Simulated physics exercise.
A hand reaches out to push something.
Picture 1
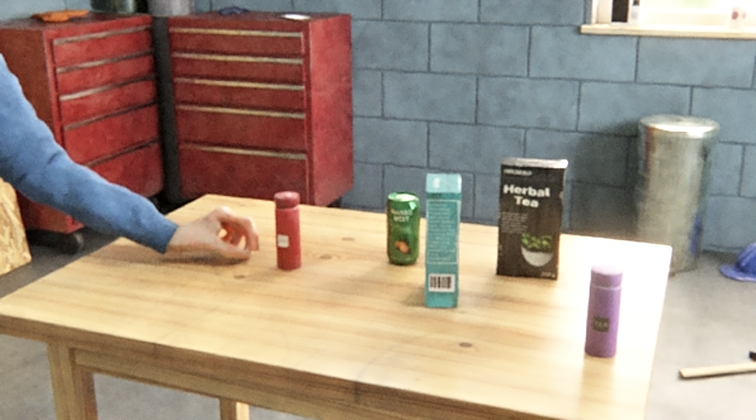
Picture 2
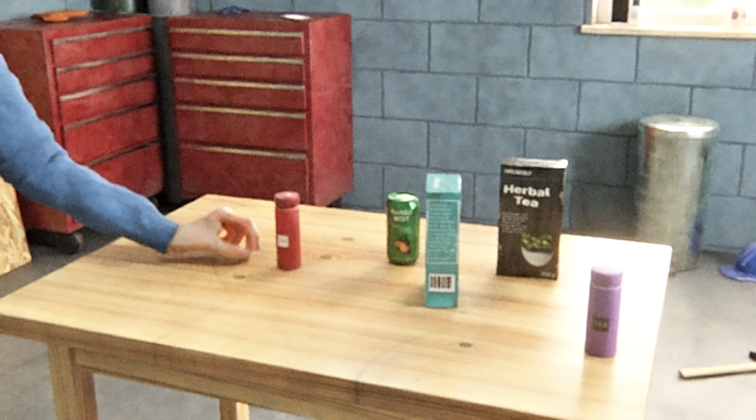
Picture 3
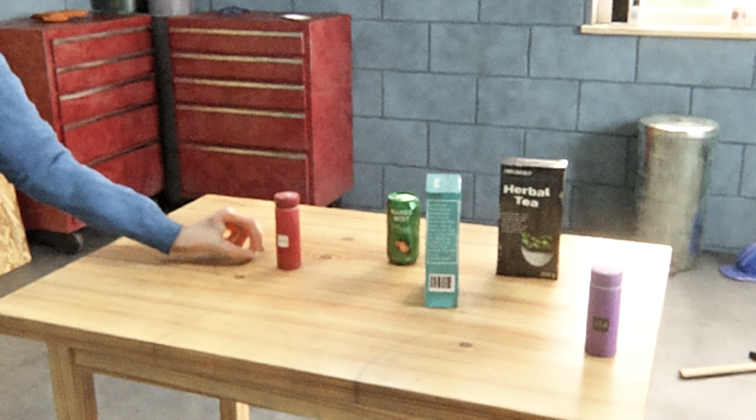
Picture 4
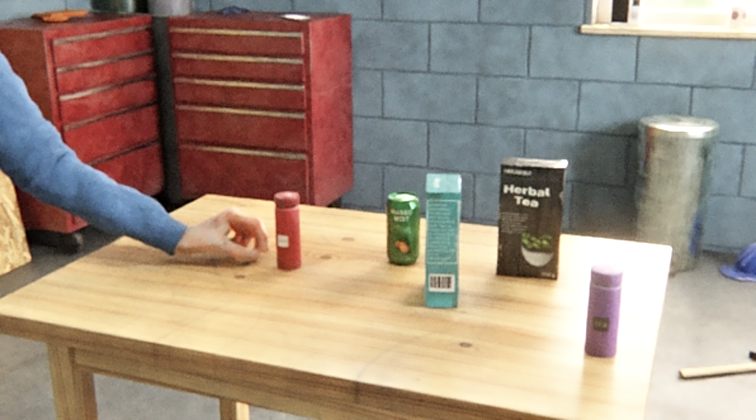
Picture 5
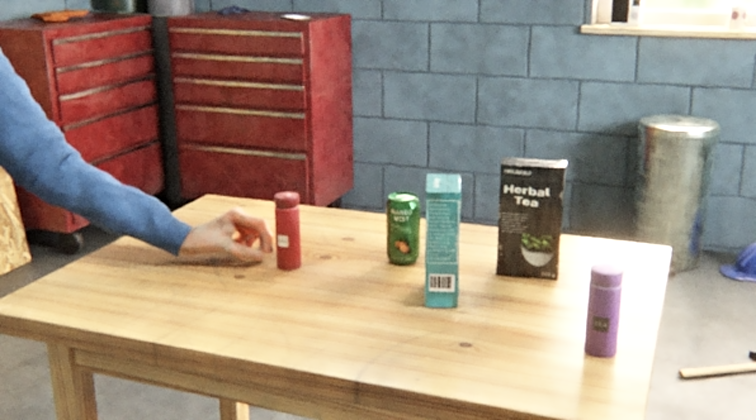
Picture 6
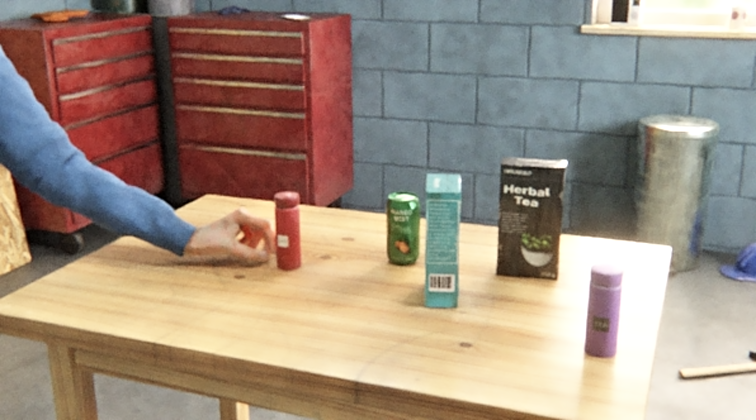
A hand in a blue sleeve crept slightly to the right across a wooden table toward a red shaker, while the shaker, green can, teal box, tea box and purple bottle stayed still.
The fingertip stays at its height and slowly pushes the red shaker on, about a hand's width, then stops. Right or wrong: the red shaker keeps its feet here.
Right, it stays up.
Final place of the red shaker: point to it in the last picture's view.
In the last picture, near pixel (354, 239).
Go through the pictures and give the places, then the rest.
The first frame shows red shaker (288, 231).
The second frame shows red shaker (288, 231).
The third frame shows red shaker (288, 231).
The fourth frame shows red shaker (288, 231).
The fifth frame shows red shaker (288, 231).
The sixth frame shows red shaker (288, 231).
Then, 0.30 s on from there, red shaker shifted a little near (297, 232).
Then, 0.80 s on from there, red shaker shifted about its own width near (322, 235).
Then, 1.10 s on from there, red shaker shifted well along near (337, 237).
Then, 1.70 s on from there, red shaker shifted well along near (354, 239).
In the end, moved from the start, red shaker. At the end, from the last picture's camera, red shaker near (354, 239).
